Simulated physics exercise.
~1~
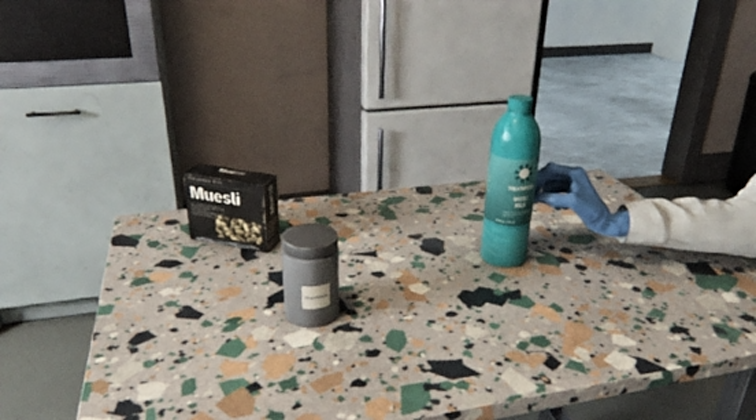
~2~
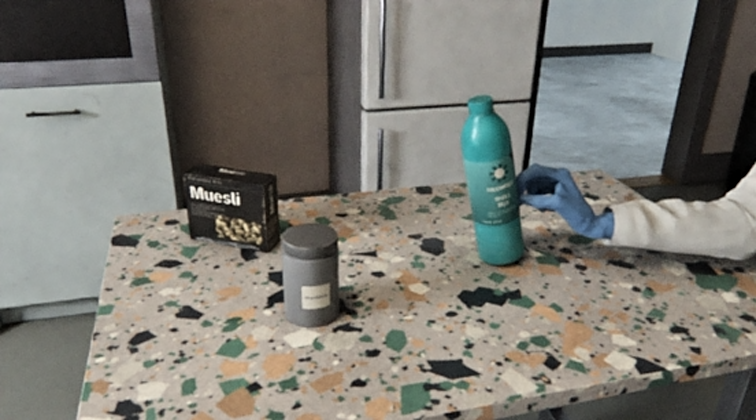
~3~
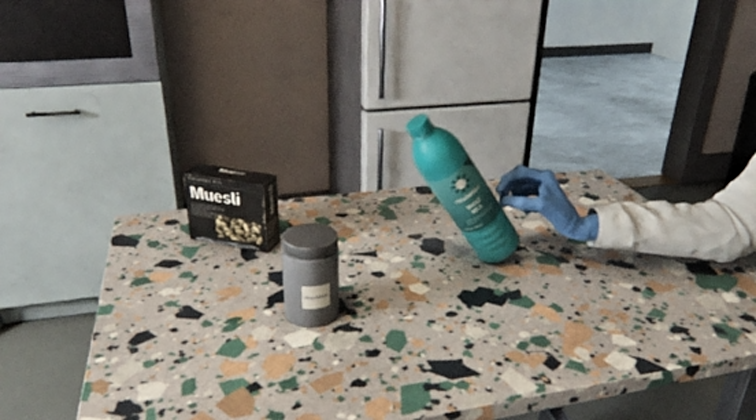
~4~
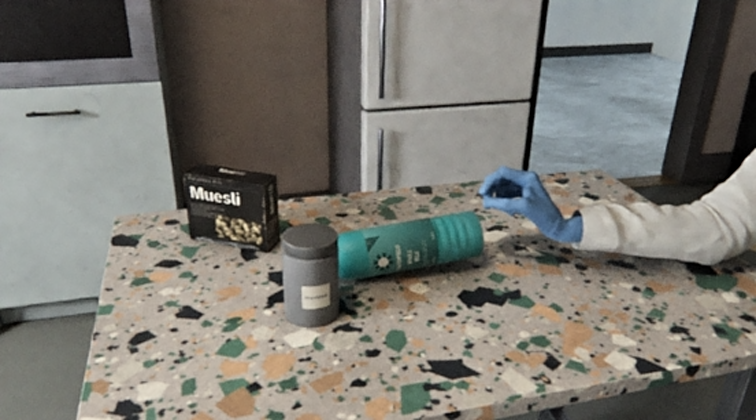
A turquoise bottle standing on a speckled tabletop is pushed by a blue-gloved hand from the right, leans further and further left, and topples, ending on its side behind a grey jar, while the jar and a black muesli packet stay in place.
